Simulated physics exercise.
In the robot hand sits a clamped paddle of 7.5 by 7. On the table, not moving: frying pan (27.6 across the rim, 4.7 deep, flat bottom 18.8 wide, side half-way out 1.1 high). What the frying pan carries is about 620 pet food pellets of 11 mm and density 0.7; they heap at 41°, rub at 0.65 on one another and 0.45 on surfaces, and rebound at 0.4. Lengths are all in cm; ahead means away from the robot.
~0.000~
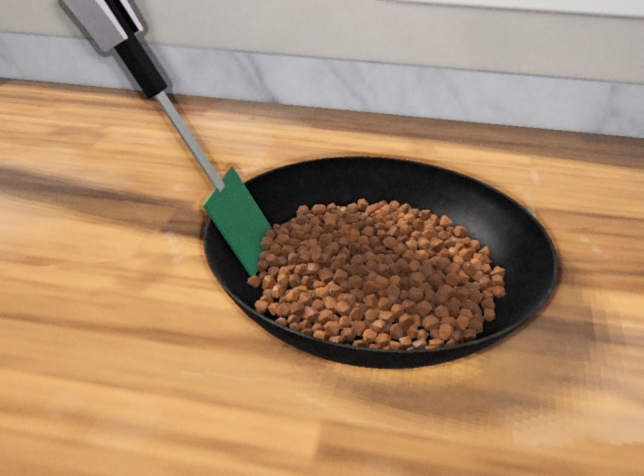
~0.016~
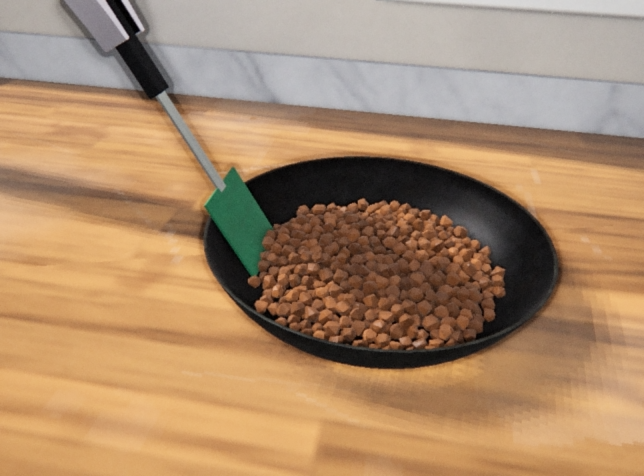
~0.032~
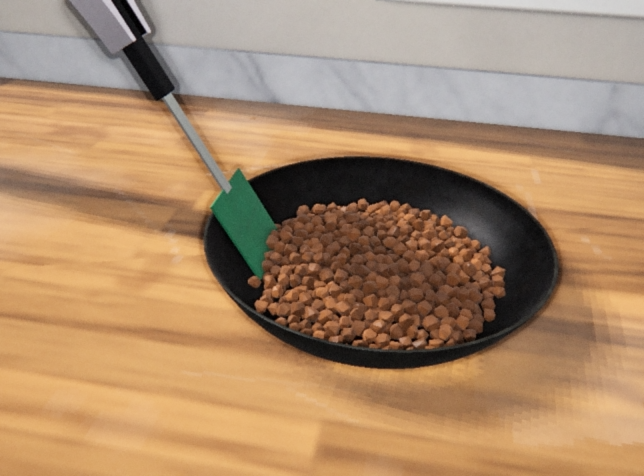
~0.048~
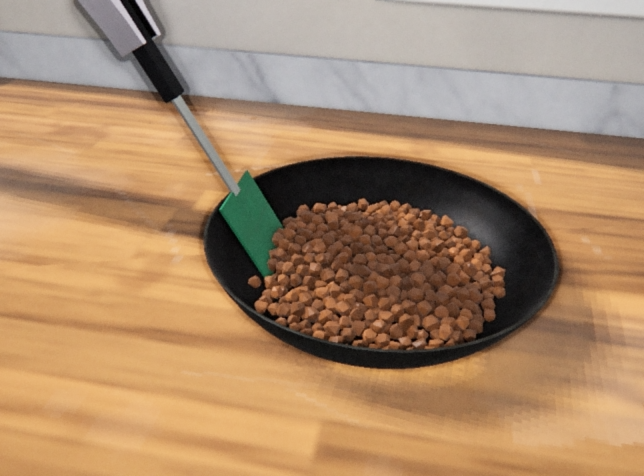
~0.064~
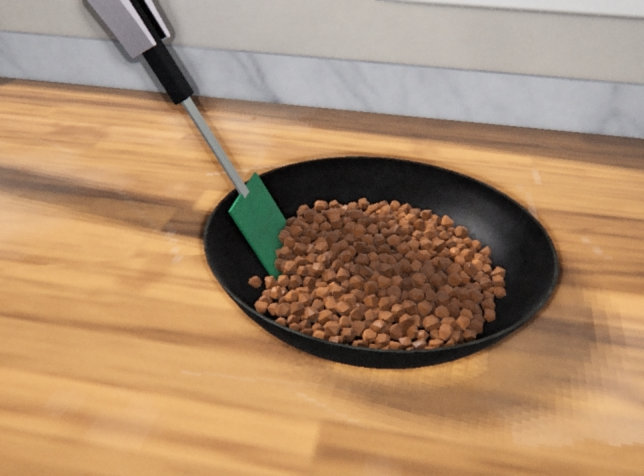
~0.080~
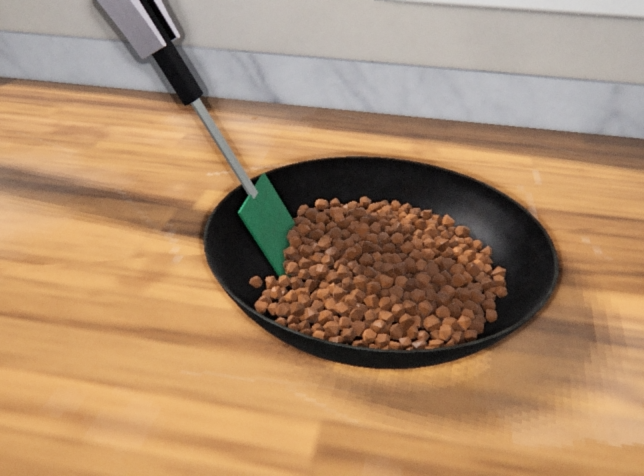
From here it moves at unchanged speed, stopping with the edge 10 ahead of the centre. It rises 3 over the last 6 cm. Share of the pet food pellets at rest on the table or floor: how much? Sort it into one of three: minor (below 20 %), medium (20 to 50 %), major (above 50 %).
Minor, below 20 %.
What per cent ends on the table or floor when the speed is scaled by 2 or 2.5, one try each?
Some 20 and 25 per cent.
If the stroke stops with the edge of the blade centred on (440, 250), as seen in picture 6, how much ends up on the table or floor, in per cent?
0 %.
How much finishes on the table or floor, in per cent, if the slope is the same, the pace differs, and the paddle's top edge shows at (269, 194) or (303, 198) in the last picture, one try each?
I'd estimate close to 20 and 25 in a hundred.
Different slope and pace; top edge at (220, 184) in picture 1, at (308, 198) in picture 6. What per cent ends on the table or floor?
Near 25 in a hundred.
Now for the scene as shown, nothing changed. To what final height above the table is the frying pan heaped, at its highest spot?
About 6.5 cm.
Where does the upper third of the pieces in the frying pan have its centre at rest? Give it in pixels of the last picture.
The centre sits close to (501, 264).
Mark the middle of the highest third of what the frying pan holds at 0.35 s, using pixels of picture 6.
Roughly pixel (495, 254).
After 0.22 s, sloping 60°, highest piece 5 above the table; 619 in the frying pan.
After 0.35 s, sloping 60°, highest piece 7 above the table; 611 in the frying pan, 1 on the table or floor, 7 on the blade or in flight.
After 0.62 s, sloping 60°, highest piece 6 above the table; 532 in the frying pan, 83 on the table or floor, 4 on the blade or in flight.
After 1.67 s, sloping 60°, highest piece 6 above the table; 532 in the frying pan, 87 on the table or floor.
In the end, 532 in the frying pan, 87 on the table or floor. That is 14 % on the table or floor.
